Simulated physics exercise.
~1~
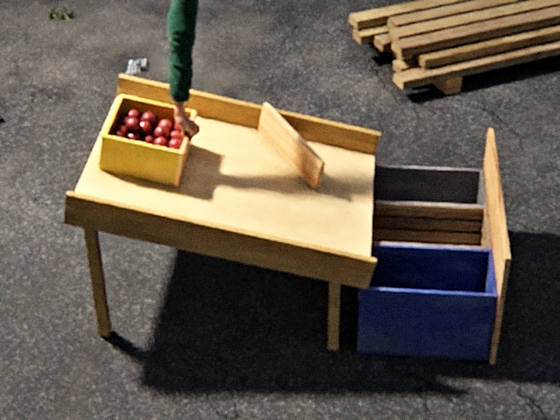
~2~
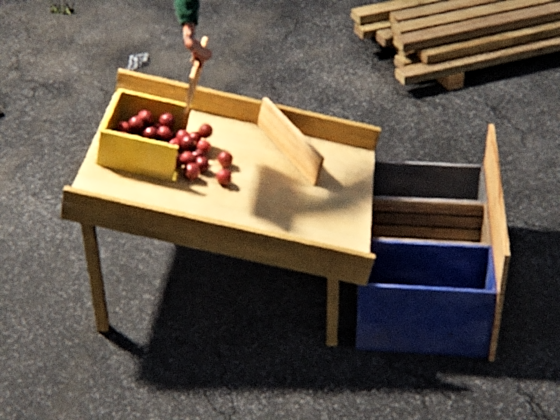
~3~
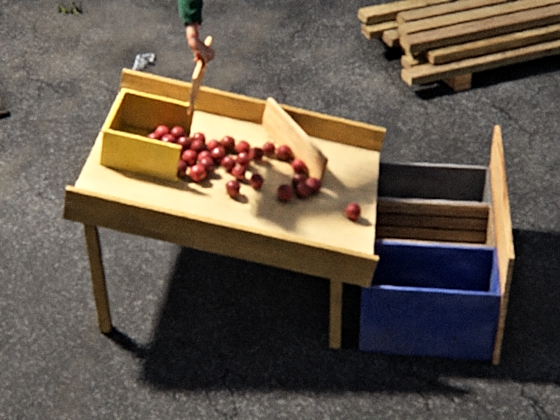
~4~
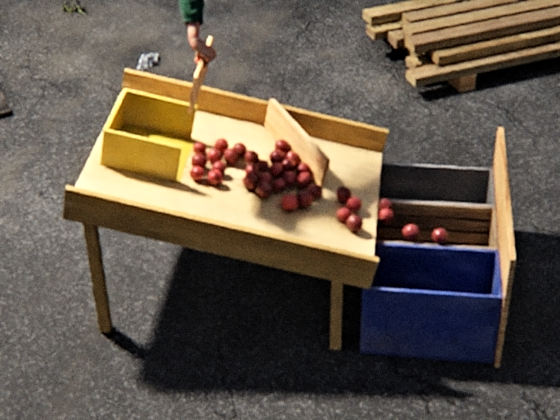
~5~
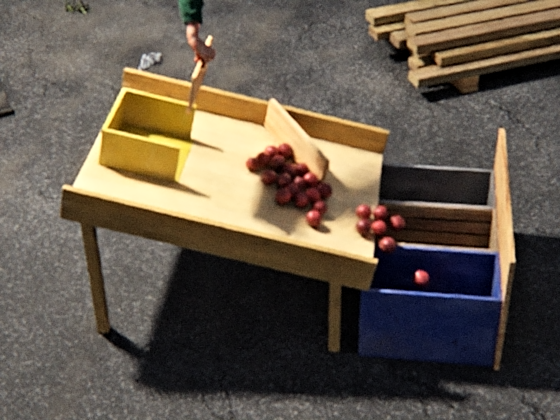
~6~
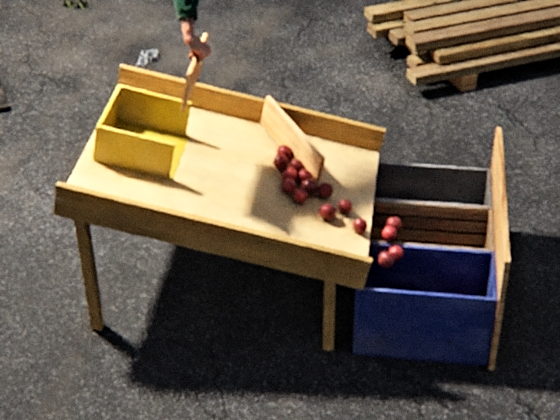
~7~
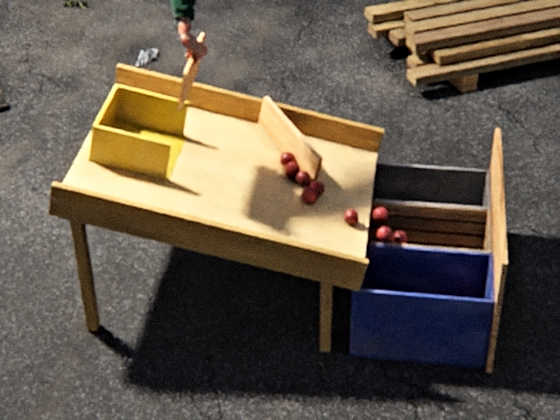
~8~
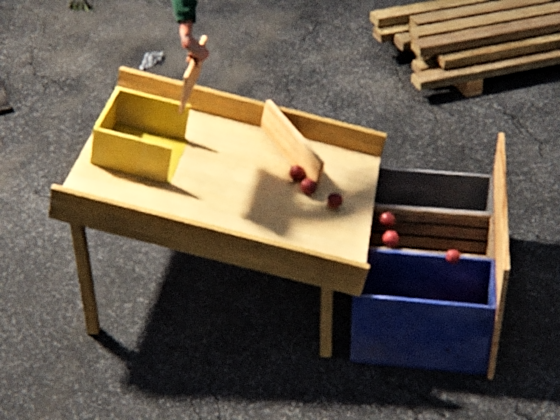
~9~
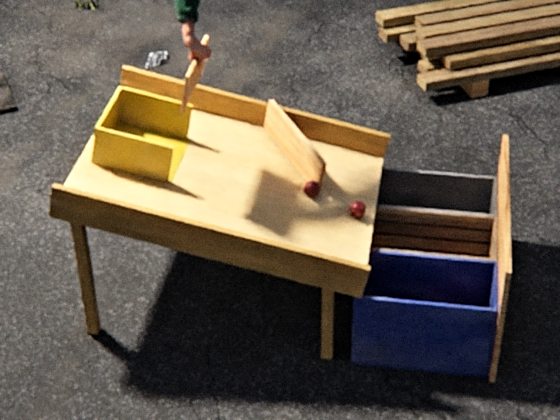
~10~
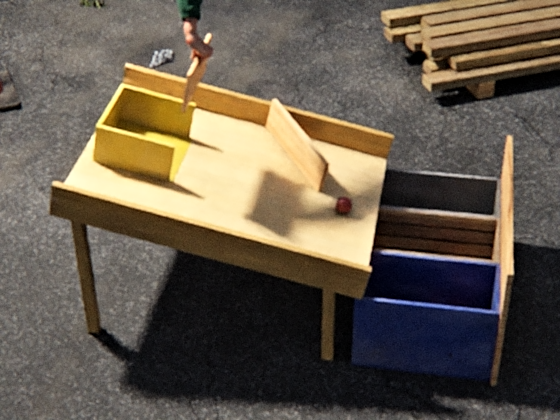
Dozens of red apples fill a yellow pen at the upper left of a sloping wooden table, seen from above on dark asphalt with stacked boards behind. A green-sleeved hand lifts a wooden gate from the pen and holds it there. The apples spill rightward down the slope, bunch against an angled board, then stream around its lower end. They drop off the right edge toward the wooden tub and the blue tote, beside a grey bin. The cluster thins until the pen is empty and a single apple remains on the table near the board.
